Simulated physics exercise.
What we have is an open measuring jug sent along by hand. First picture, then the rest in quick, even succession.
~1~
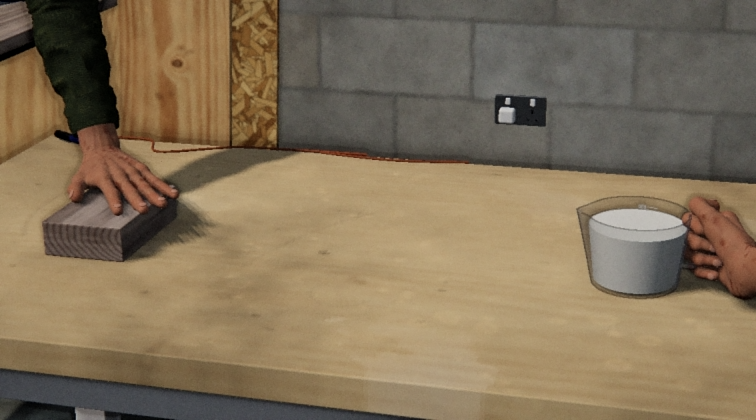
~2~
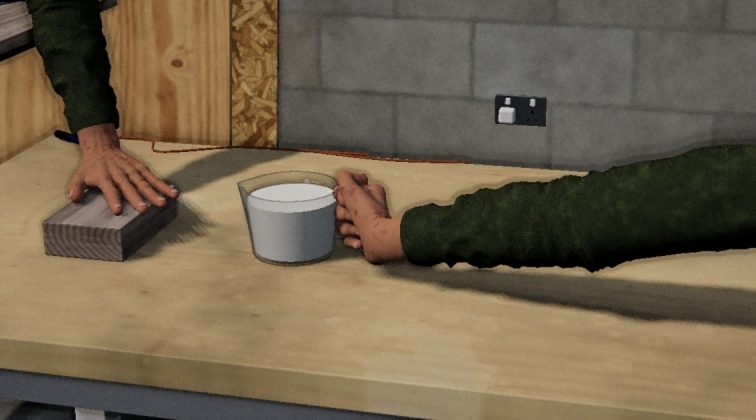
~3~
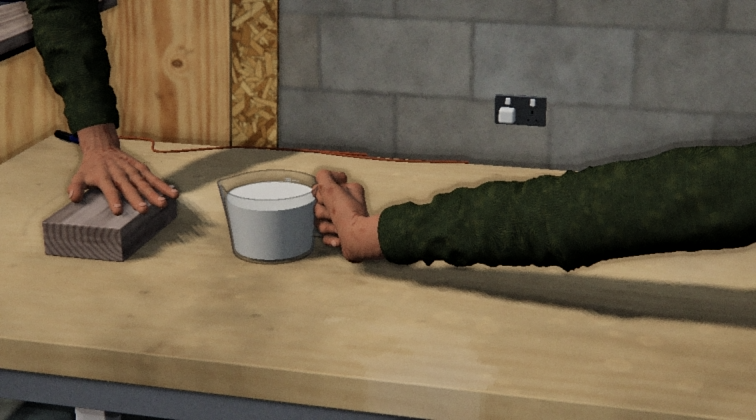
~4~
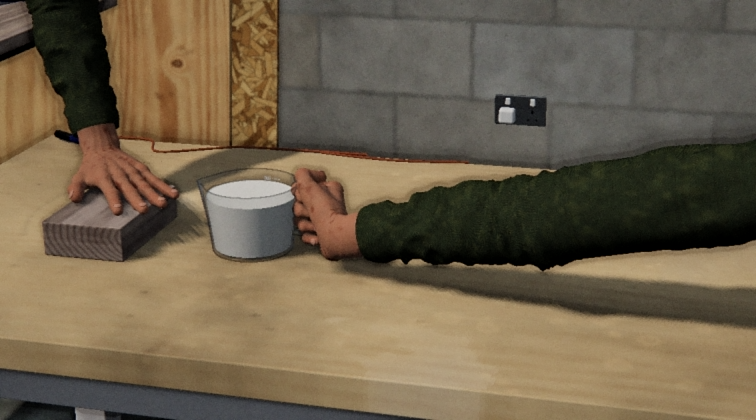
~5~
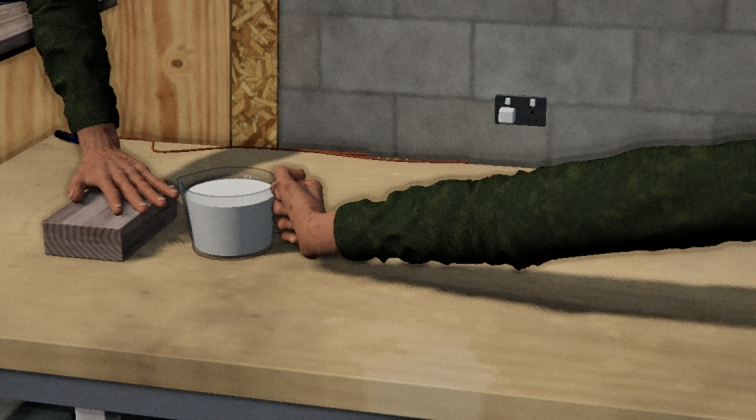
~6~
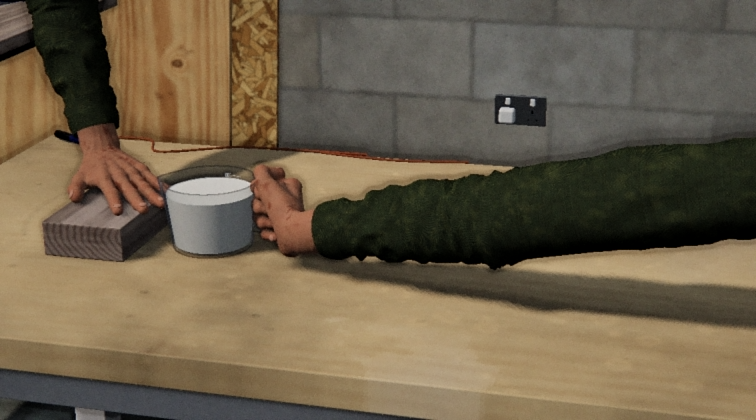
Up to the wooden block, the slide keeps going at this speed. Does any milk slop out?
Splashes out.
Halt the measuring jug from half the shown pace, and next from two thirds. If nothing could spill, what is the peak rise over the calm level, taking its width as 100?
It would climb 15 per cent in the first case and 20 per cent in the second.
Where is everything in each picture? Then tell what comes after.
The first picture shows at rest; measuring jug (636, 246) about three quarters full; wooden block (112, 219).
The second picture shows under way; measuring jug about three quarters full, surface at (292, 198).
The third picture shows moved on by about 20 px; measuring jug (272, 215) about three quarters full.
The fourth picture shows moved on by about 20 px; measuring jug about three quarters full, surface at (251, 195).
The fifth picture shows moved on by about 20 px; measuring jug (232, 212) about three quarters full.
The sixth picture shows moved on by about 20 px; measuring jug about three quarters full, surface at (210, 191); wooden block (112, 219).
Soon after, the measuring jug meets the wooden block.
Later, the milk surges up the wall; some has gone over its rim.
In the end, the measuring jug stands at the wooden block; some has gone over its rim.
